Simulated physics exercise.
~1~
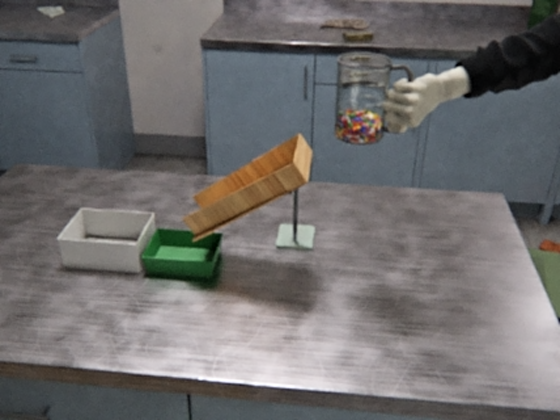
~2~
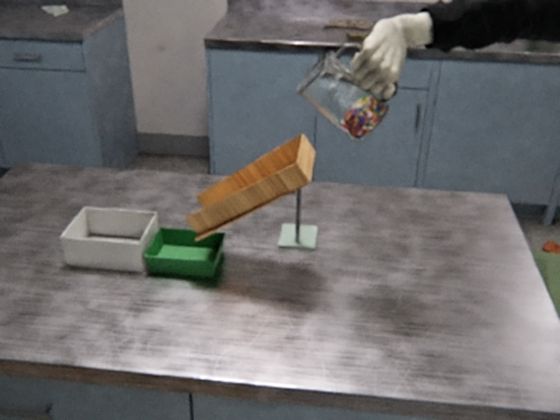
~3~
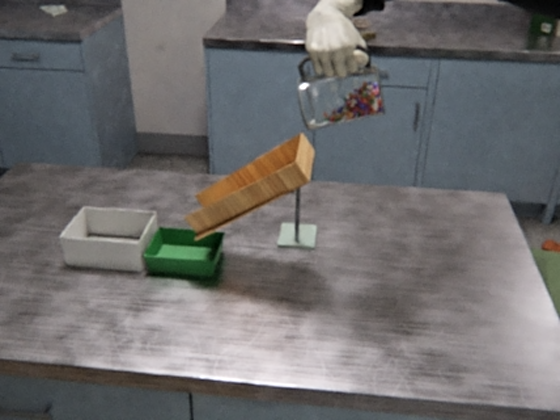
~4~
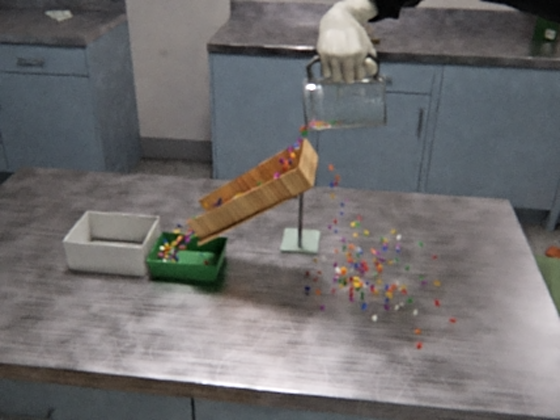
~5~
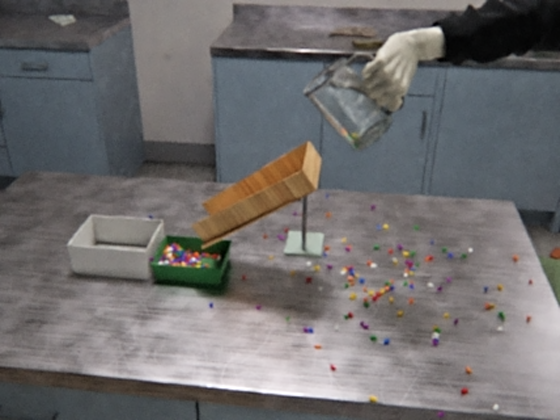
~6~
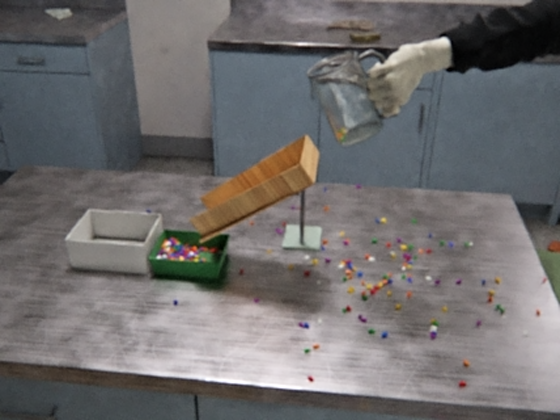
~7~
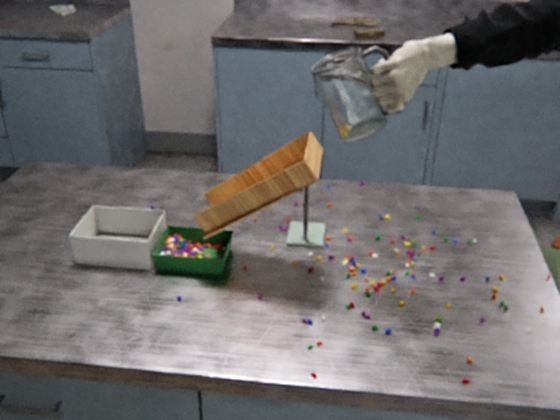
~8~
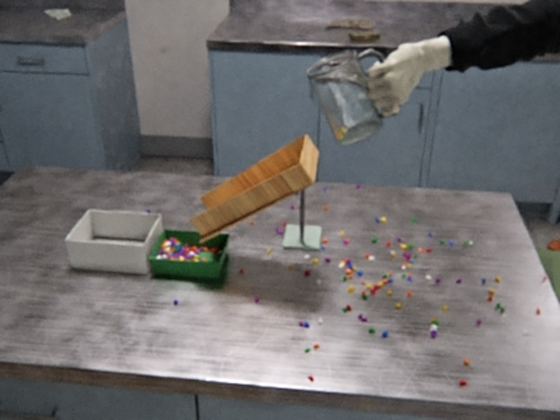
In this clip, a gloved hand tips a clear jug of colorful pieces above a sloping wooden chute; some slide down into a green tin beside an empty white one, while many scatter across the table, and the hand turns the nearly empty jug partly back and holds it there.
